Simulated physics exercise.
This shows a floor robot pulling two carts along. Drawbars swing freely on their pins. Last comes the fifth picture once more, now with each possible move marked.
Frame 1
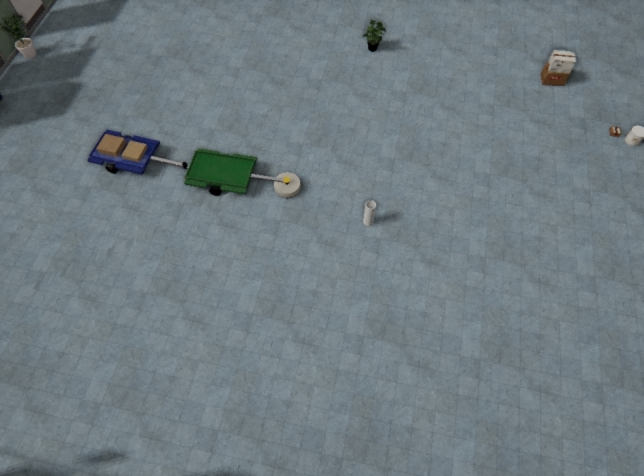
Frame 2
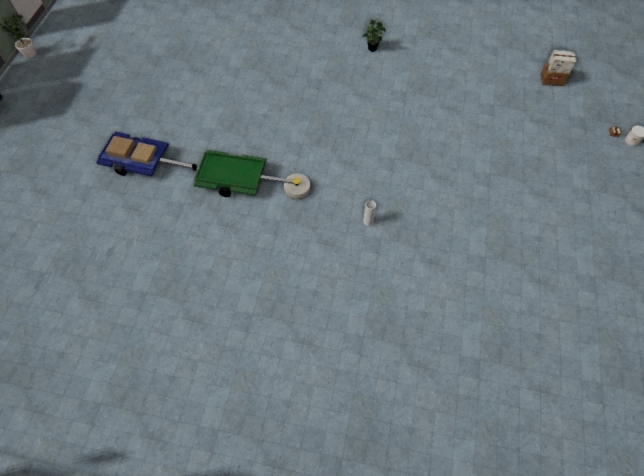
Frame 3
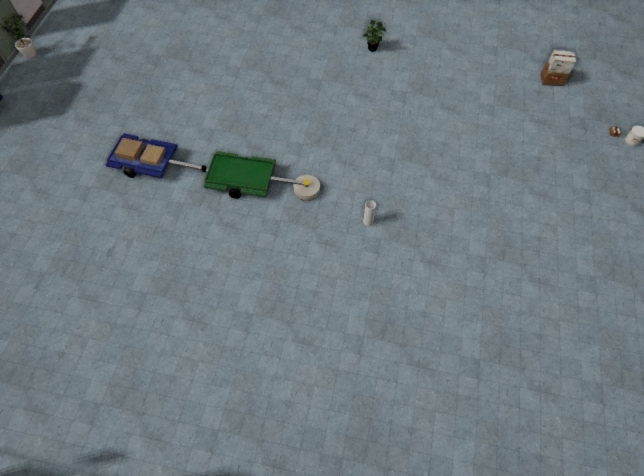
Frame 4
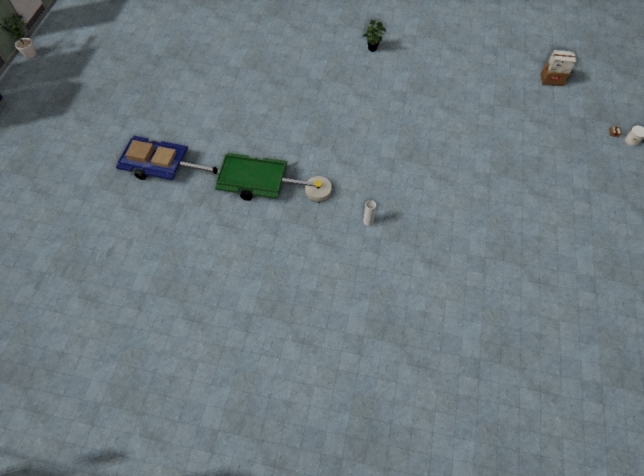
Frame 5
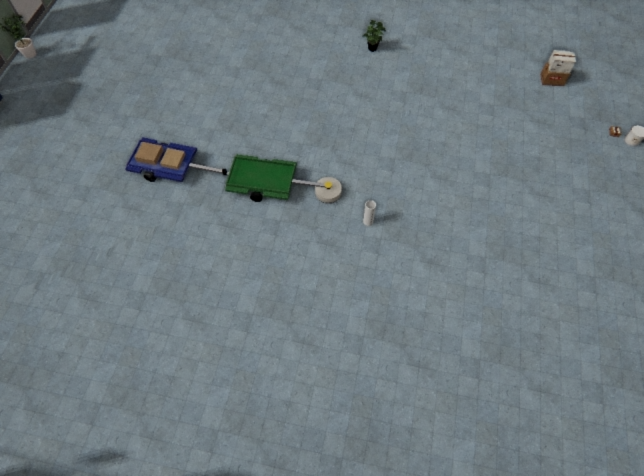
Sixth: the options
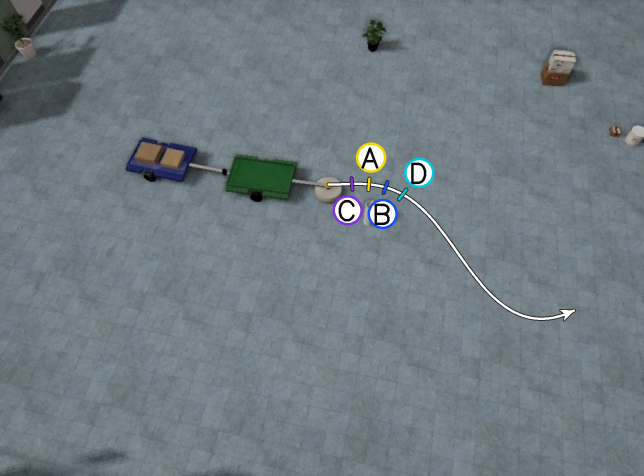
A green cart and a blue cart carrying boxes rolling slowly rightward behind a small round robot across a grey tiled floor.
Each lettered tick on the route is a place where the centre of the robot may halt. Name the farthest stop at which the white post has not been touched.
Mark D.
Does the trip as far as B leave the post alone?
For that mark, yes.
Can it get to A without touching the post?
For that mark, yes.
On the copy, A at (369, 184); B at (386, 187); C at (352, 184); D at (403, 194); the route from (328, 184) via (449, 240) to (574, 310).
On D. First, robot (355, 188), last cart (186, 163).
Then, robot (380, 190), last cart (209, 167).
Finally, robot (402, 199), last cart (230, 169); nothing has been touched.
By contrast, A is safe but short; B is safe but short; C is safe but short.
